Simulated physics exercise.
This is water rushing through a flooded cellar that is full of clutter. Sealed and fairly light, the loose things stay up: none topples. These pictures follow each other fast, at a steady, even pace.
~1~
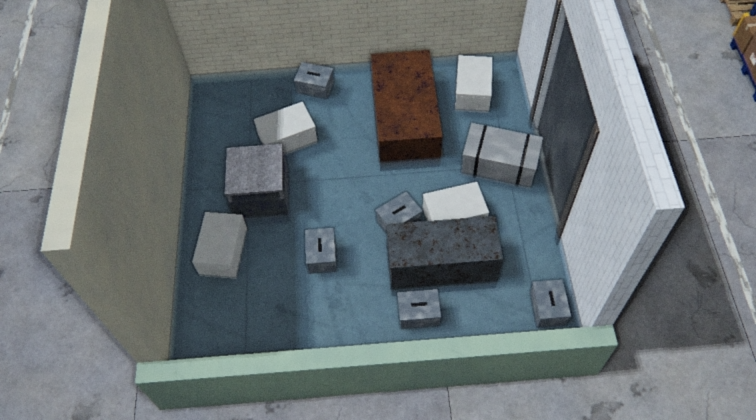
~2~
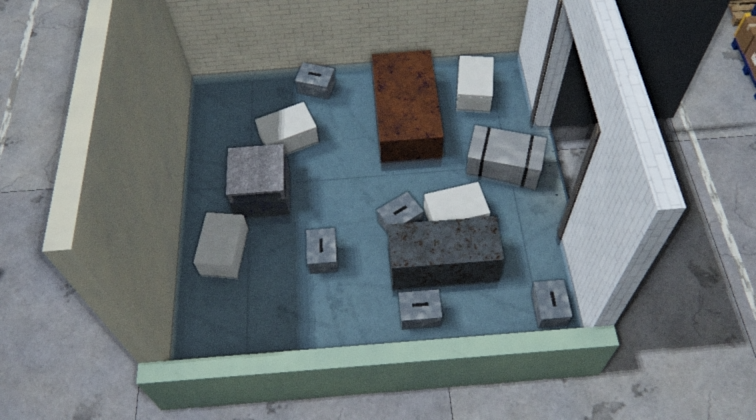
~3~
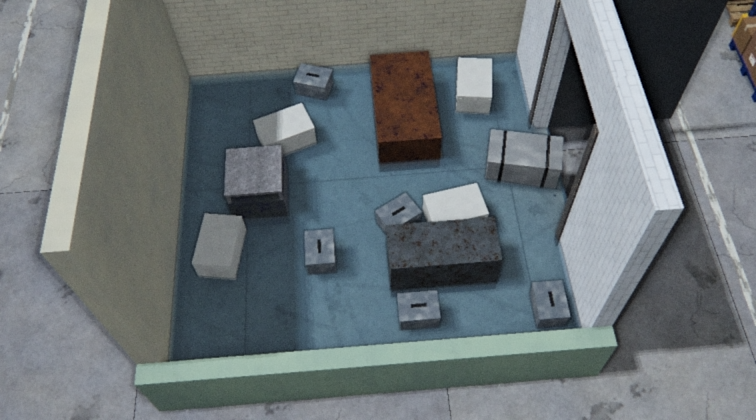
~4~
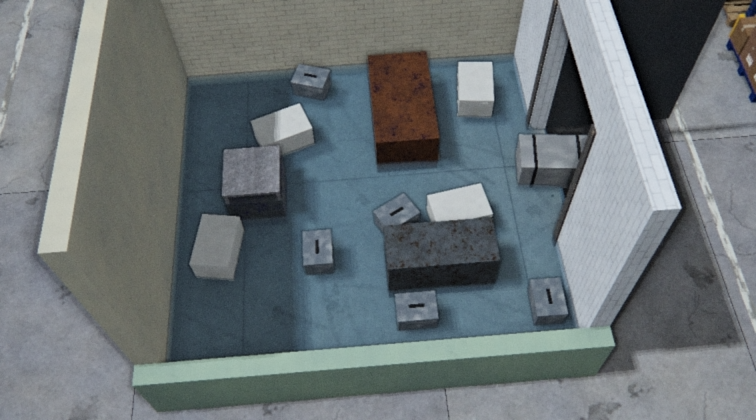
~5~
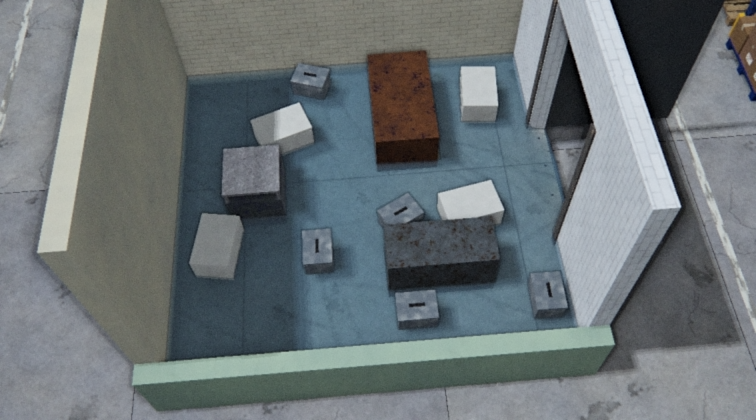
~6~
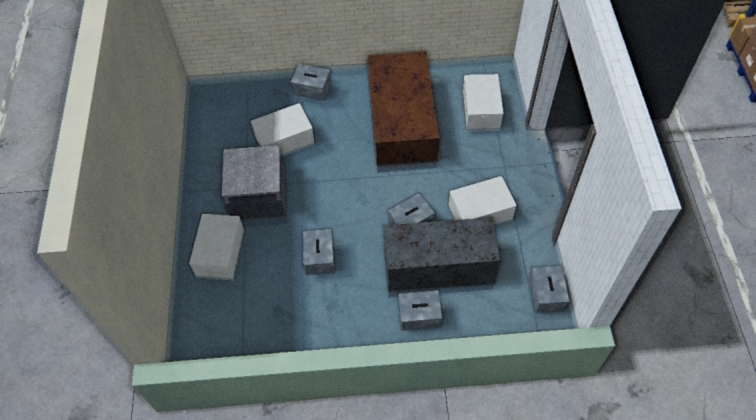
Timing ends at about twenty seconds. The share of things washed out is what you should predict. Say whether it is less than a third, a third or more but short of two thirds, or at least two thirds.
It is at least two thirds.
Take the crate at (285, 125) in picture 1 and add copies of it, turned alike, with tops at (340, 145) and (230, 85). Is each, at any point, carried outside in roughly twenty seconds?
Exits, remains.
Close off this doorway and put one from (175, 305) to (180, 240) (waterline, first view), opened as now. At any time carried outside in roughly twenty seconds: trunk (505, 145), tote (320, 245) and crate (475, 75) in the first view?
The three come to no escape, escape and no escape, in that order.
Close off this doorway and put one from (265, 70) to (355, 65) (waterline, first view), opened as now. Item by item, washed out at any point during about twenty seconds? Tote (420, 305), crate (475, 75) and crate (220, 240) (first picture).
Remains, remains, remains.
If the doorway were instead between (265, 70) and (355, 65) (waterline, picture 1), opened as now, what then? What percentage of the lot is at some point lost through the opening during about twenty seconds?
50 per cent.
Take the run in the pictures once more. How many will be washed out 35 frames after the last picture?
That comes to 8.
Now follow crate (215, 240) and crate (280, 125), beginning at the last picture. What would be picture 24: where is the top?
Roughly (273, 237) and (348, 177).
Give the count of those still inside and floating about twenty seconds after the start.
Tally: 2.
A moment on, 2 of 10 are out; 8 afloat.
Next, 6 of 10 are out; 4 afloat.
Later, 8 of 10 are out; 2 afloat.
In the end, 8 of 10 are out; 2 afloat.
